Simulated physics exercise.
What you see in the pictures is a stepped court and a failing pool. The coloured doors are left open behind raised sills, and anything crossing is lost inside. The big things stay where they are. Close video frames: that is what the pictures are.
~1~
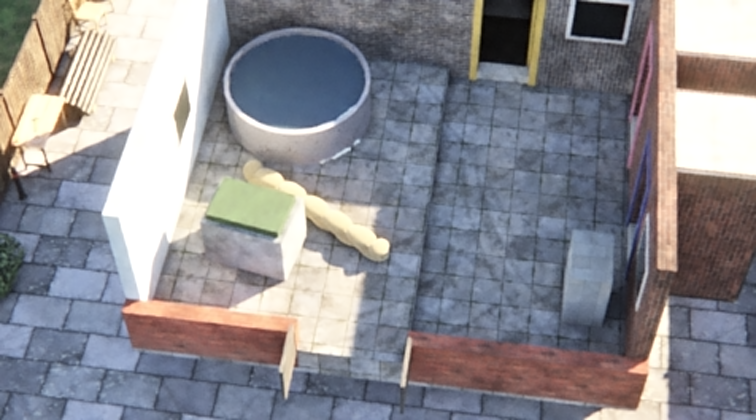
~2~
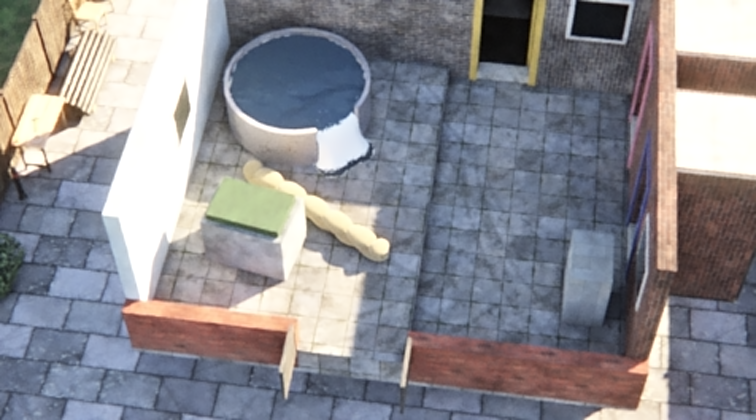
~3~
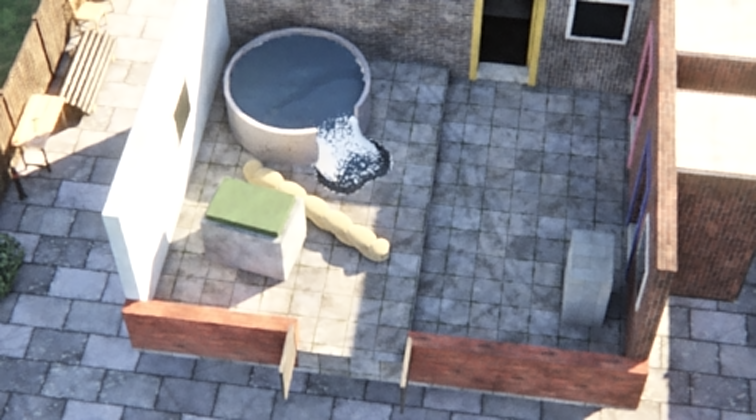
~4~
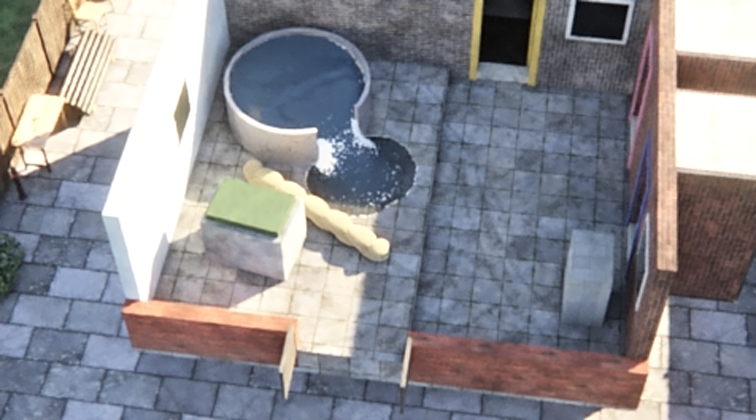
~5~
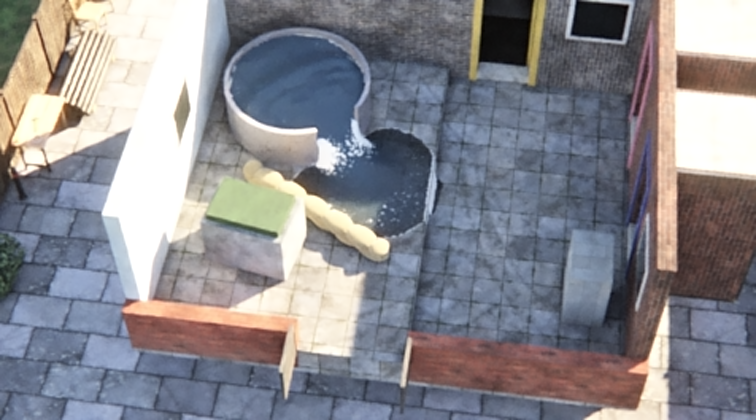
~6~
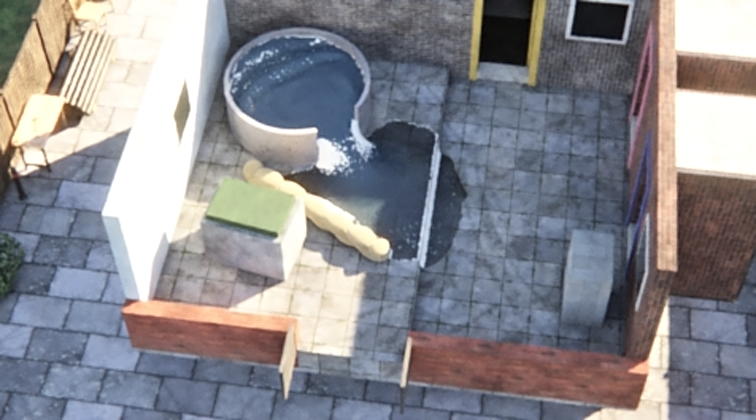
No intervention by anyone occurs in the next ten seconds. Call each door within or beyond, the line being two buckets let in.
Yellow door - within; blue door - beyond; pink door - within.
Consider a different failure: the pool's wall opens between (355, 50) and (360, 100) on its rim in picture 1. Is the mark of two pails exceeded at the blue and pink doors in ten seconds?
Then the blue one overshoots, and the pink one overshoots.
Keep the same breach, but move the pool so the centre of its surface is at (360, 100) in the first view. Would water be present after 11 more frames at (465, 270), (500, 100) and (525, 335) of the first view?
Soaked, spared, soaked.
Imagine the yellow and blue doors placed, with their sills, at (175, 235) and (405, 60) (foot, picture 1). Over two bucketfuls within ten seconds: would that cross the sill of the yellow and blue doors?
As it turns out, the yellow door keeps clear but the blue door keeps clear.
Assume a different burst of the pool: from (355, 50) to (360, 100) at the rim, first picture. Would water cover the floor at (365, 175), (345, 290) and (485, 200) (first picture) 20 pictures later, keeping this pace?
Point by point: Unwetted; unwetted; soaked.
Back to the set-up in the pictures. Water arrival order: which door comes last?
Answer: The yellow-painted one.
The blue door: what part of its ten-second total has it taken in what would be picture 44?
Around 75 in a hundred.
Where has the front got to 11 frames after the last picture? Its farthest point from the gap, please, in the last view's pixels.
Pixel estimate: (623, 384).
A moment on, water covers 30 % of the floor; the yellow door not reached, the blue door not reached, the pink door not reached.
Next, water covers 45 % of the floor; the yellow door not reached, the blue door wet at the sill, nothing in, the pink door not reached.
Then, water covers 50 % of the floor; the yellow door not reached, the blue door over two buckets in, the pink door wet at the sill, nothing in.
Later, water covers 60 % of the floor; the yellow door wet at the sill, nothing in, the blue door far over two buckets in, the pink door wet at the sill, nothing in.
In the end, water covers 65 % of the floor; the yellow door wet at the sill, nothing in, the blue door far over two buckets in, the pink door wet at the sill, nothing in.
